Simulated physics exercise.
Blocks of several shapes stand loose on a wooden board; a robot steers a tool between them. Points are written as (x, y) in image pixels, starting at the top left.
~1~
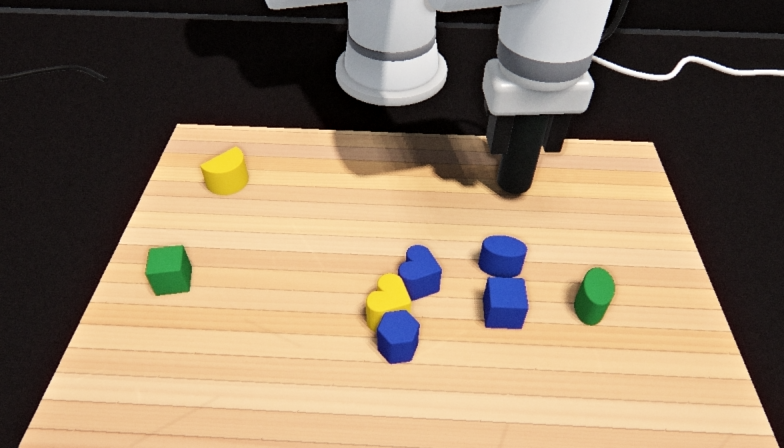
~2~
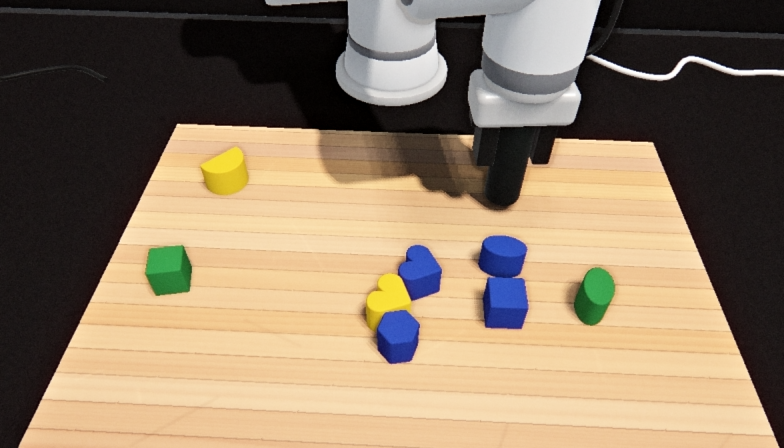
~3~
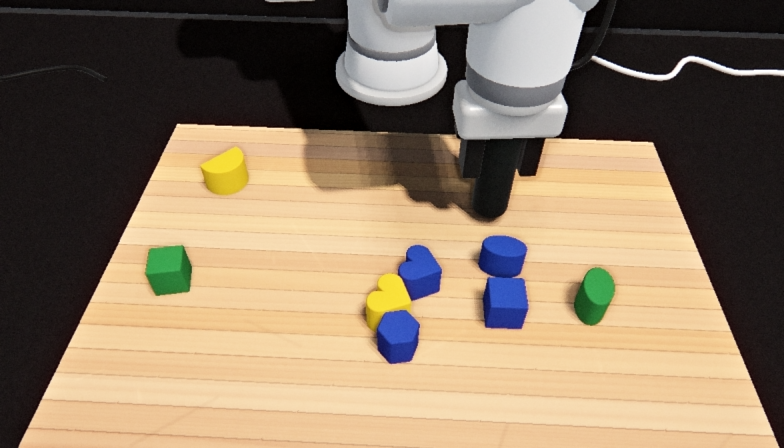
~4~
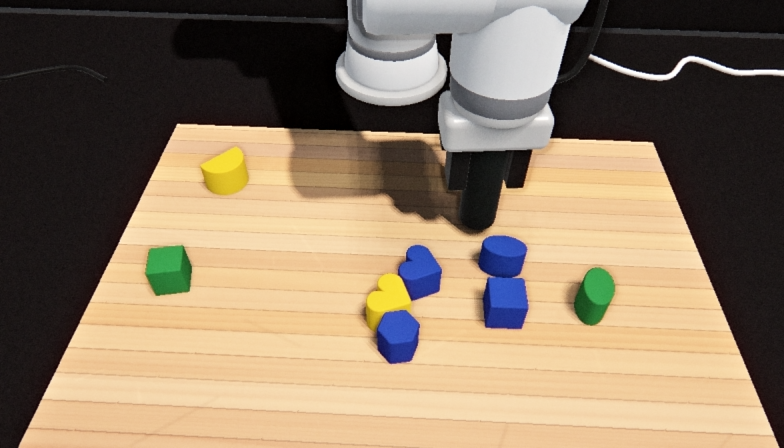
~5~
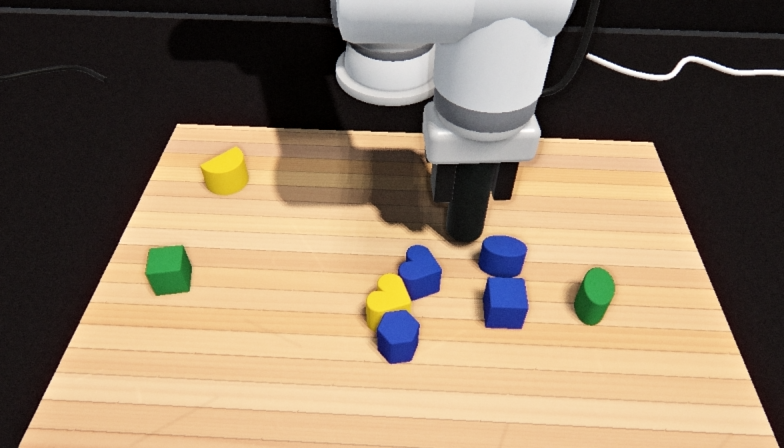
Robot arm sliding its black tool slowly left and toward the viewer above a wooden board, the coloured blocks staying still.
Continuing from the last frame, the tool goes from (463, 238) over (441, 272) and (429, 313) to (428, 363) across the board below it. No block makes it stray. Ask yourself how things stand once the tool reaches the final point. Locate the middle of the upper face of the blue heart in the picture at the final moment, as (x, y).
When the path ends, it will be at (392, 279).
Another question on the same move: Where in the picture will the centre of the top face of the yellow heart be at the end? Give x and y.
So, by the moment the path ends, you'll find the top centre of the yellow heart at (364, 304).
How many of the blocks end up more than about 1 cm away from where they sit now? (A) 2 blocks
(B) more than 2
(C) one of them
Answer: B.
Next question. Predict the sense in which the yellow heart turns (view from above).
Viewed from above: Anti-clockwise.
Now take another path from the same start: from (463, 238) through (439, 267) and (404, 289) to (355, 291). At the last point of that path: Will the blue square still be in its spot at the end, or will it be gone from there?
It gets no push and keeps its place.
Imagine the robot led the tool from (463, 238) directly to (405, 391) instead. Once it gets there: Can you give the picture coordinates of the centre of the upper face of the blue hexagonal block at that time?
The spot you're after is about (365, 354) in the image.
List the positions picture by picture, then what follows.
In the first frame, tool tip (514, 184); block tops, yellow heart (389, 293); blue hexagonal block (398, 326); blue heart (419, 262); blue oval block (505, 245).
In the second frame, tool (501, 195); blocks unchanged.
In the third frame, tool (489, 207); blocks unchanged.
In the fourth frame, tool (477, 218); blocks unchanged.
In the fifth frame, tool (464, 230); yellow heart (389, 293); blue hexagonal block (398, 326); blue heart (419, 262); blue oval block (505, 245).
What follows on the original path. One third of the way, tool (442, 264); yellow heart (383, 296); blue heart (413, 267).
Two thirds of the way, tool (430, 306); yellow heart (364, 304), turned 45° anticlockwise; blue heart (392, 279), turned 35° clockwise.
At the end, tool (429, 355); yellow heart (364, 304), turned 45° anticlockwise; blue hexagonal block (387, 341), turned 35° clockwise; blue heart (392, 279), turned 35° clockwise; blue oval block in place.
